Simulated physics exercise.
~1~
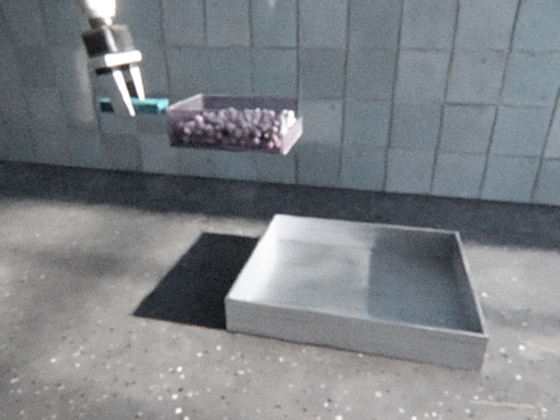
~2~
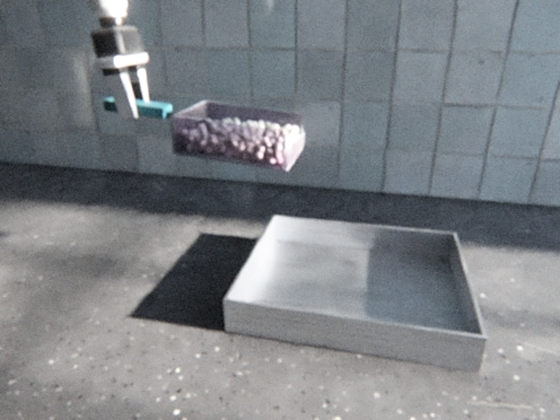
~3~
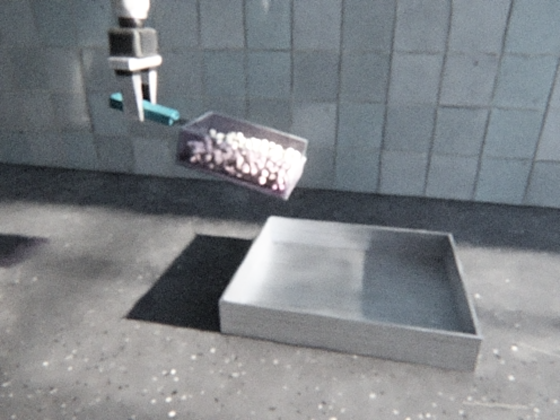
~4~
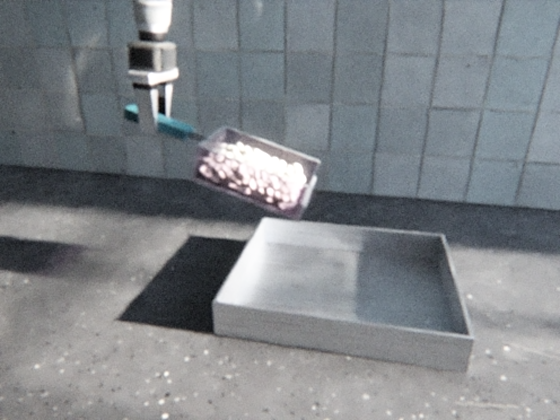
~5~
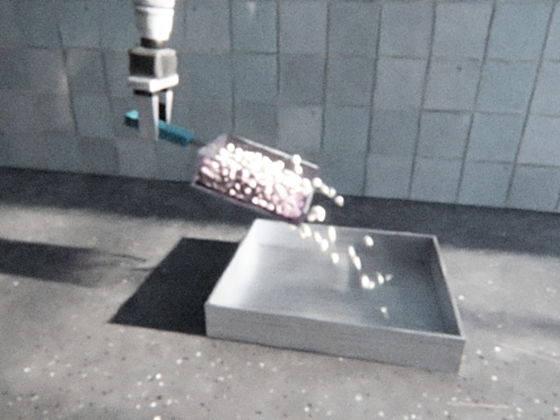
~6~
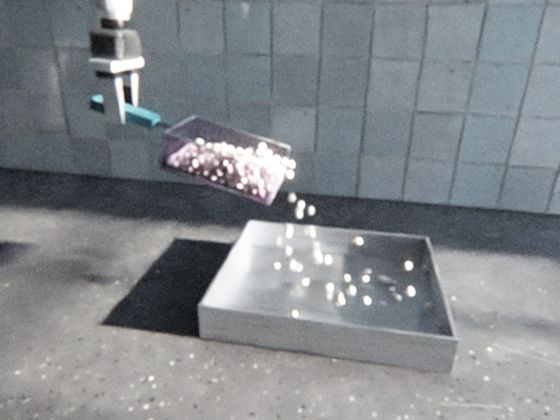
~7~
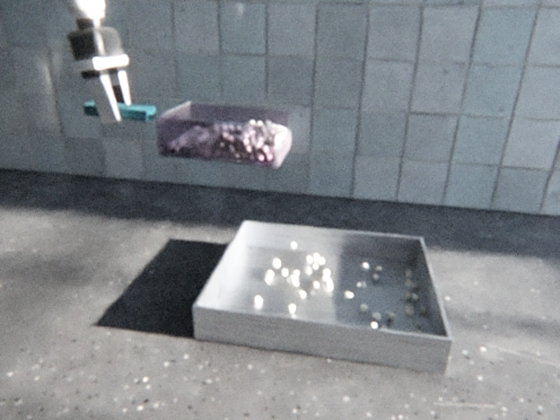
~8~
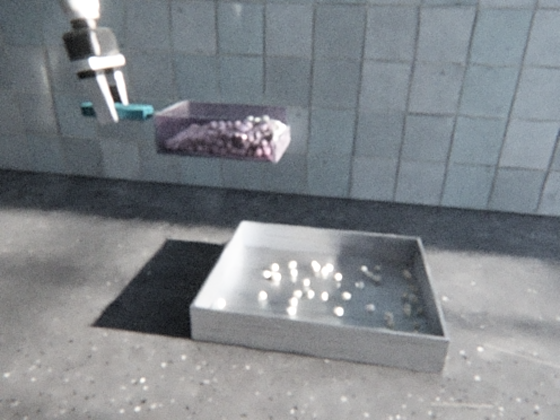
A robot gripper holding a clear box of pale beads by its teal handle lowered and tipped it to the right, spilling a small portion into the gray tray below, then leveled and raised it with most beads still inside.
